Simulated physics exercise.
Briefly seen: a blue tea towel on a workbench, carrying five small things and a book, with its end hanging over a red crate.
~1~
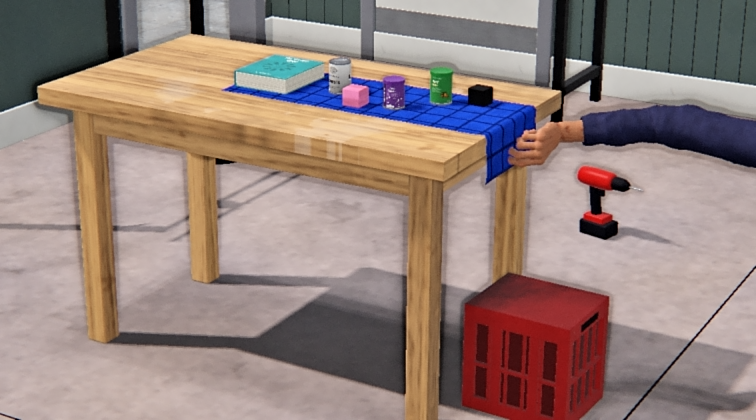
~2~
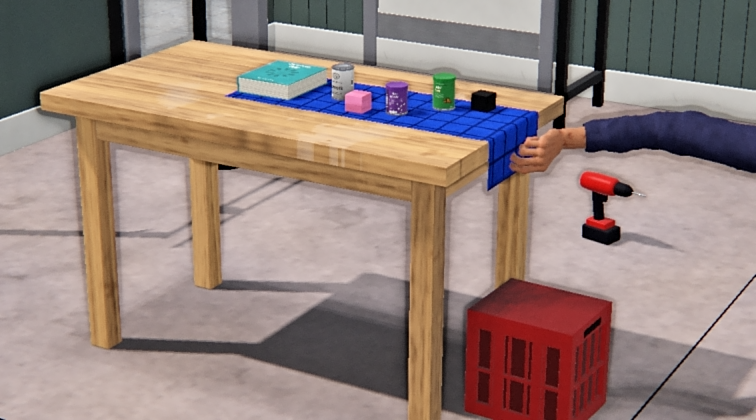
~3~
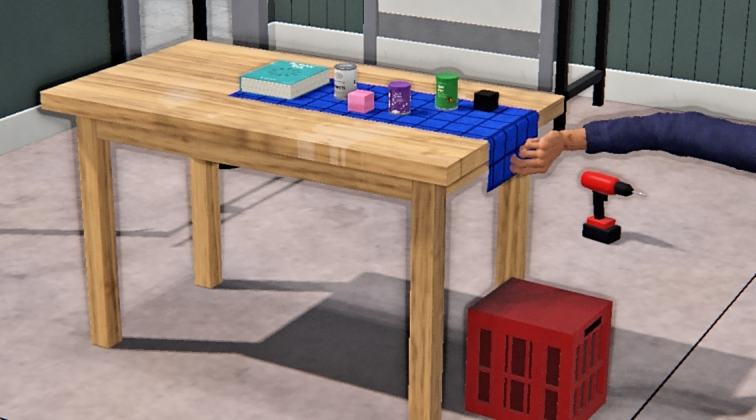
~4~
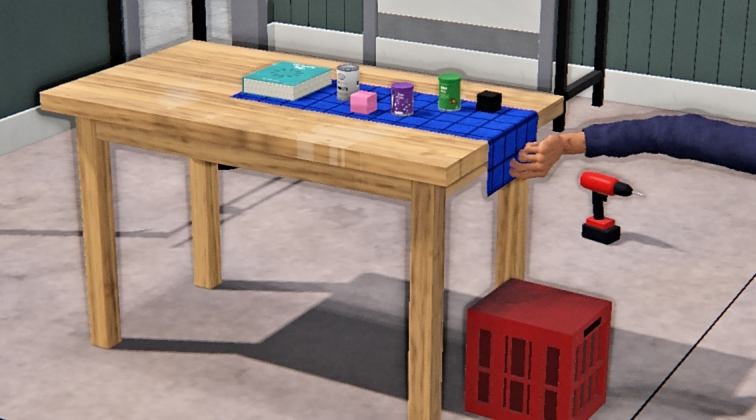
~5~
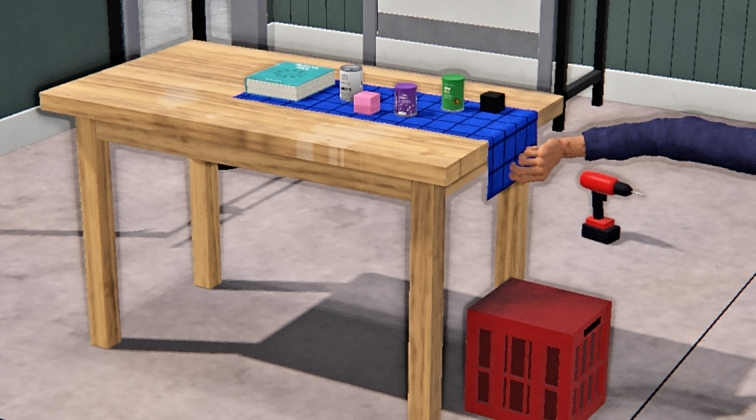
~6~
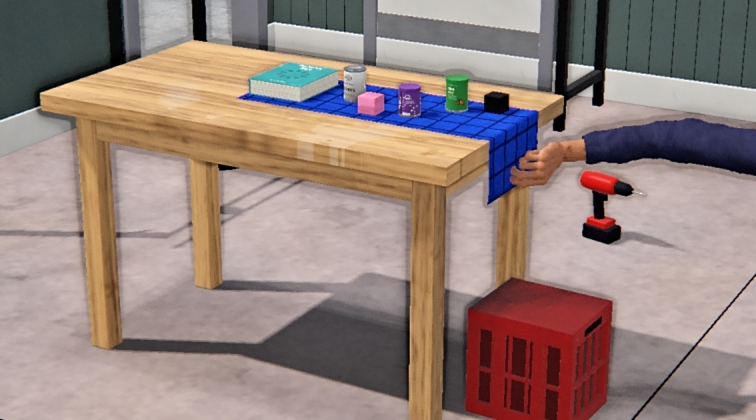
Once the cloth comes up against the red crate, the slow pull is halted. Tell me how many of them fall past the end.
The number is three.
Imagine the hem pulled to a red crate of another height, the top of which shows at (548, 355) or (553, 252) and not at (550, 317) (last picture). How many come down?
For the first height 4, for the second 1.
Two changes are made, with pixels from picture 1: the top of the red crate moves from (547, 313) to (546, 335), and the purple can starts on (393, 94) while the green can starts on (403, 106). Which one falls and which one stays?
As for the purple can, it leaves the top; as for the green can, it leaves the top.
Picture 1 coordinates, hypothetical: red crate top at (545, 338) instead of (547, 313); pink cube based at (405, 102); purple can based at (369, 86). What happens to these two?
The pink cube does not stay aboard, and the purple can stays aboard.
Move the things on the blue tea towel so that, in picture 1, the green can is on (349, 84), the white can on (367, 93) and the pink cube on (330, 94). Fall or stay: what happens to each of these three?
I reckon the green can hangs on, the white can hangs on and the pink cube hangs on.
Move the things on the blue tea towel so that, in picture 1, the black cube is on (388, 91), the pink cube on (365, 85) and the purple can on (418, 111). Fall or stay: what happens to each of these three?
As for the black cube, it stays aboard; the pink cube stays aboard; the purple can goes off.
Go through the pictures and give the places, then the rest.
The first frame shows hem (485, 185); black cube (481, 87); green can (442, 70); purple can (394, 79); pink cube (356, 87); white can (340, 61); top of the crate (547, 313).
The second frame shows hem (487, 191); black cube (484, 93).
The third frame shows hem (486, 193); green can (447, 76).
The fourth frame shows hem (487, 197); purple can (402, 85); top of the crate (549, 318).
The fifth frame shows hem (486, 201); pink cube (367, 94).
The sixth frame shows hem (487, 205); black cube (497, 94); green can (457, 77); purple can (410, 86); pink cube (371, 95); white can (355, 68).
Soon after, hem near (513, 264); black cube and green can gone.
Then, hem on the crate; black cube, green can and purple can gone.
At rest, hem on the crate; black cube, green can and purple can gone. It carries off three.
